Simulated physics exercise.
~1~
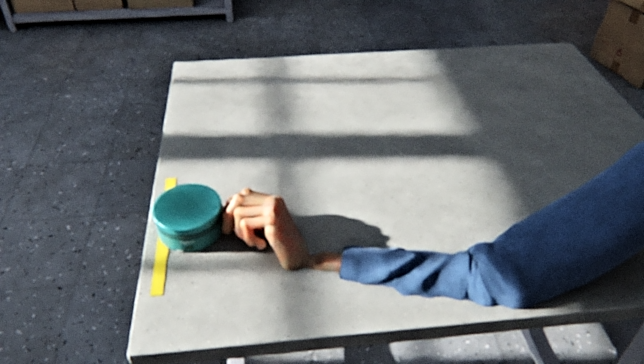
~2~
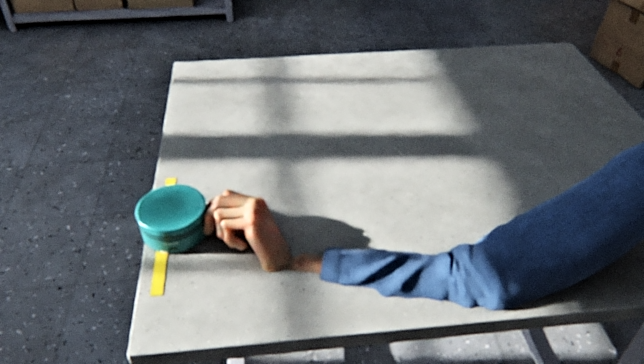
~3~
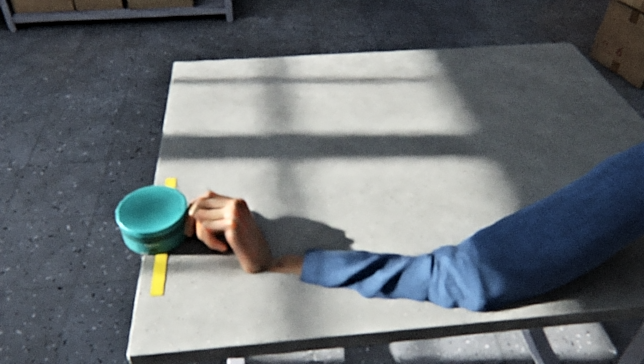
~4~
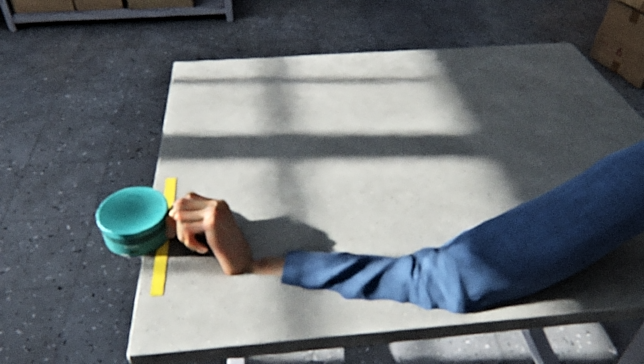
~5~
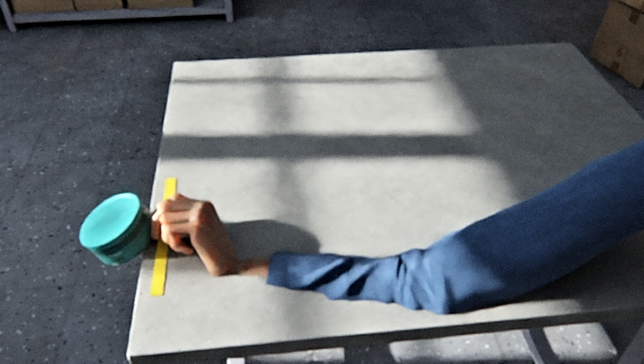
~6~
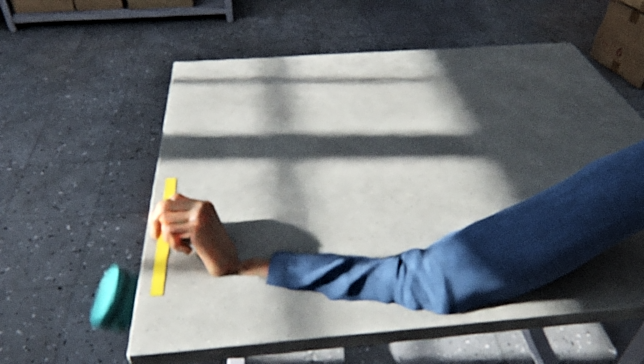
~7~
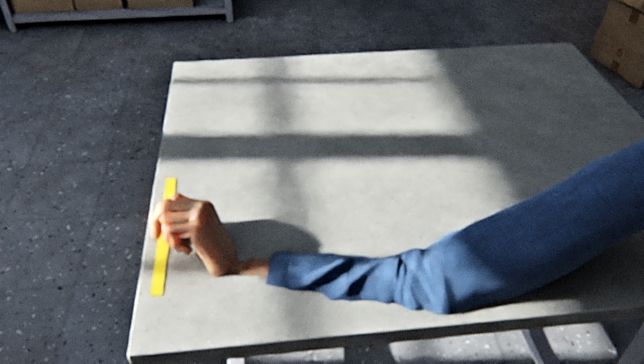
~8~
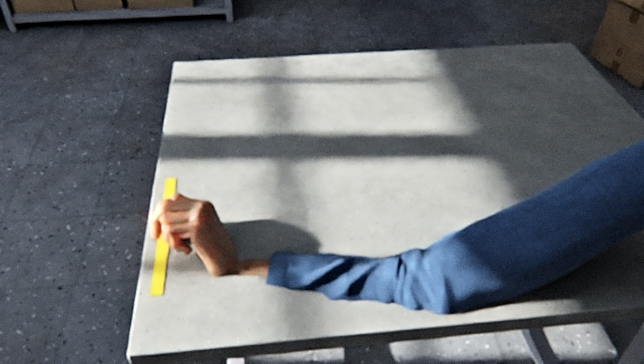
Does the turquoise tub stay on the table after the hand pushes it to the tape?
No, the hand pushes it past the tape and over the left edge, and it tips and drops towards the floor.
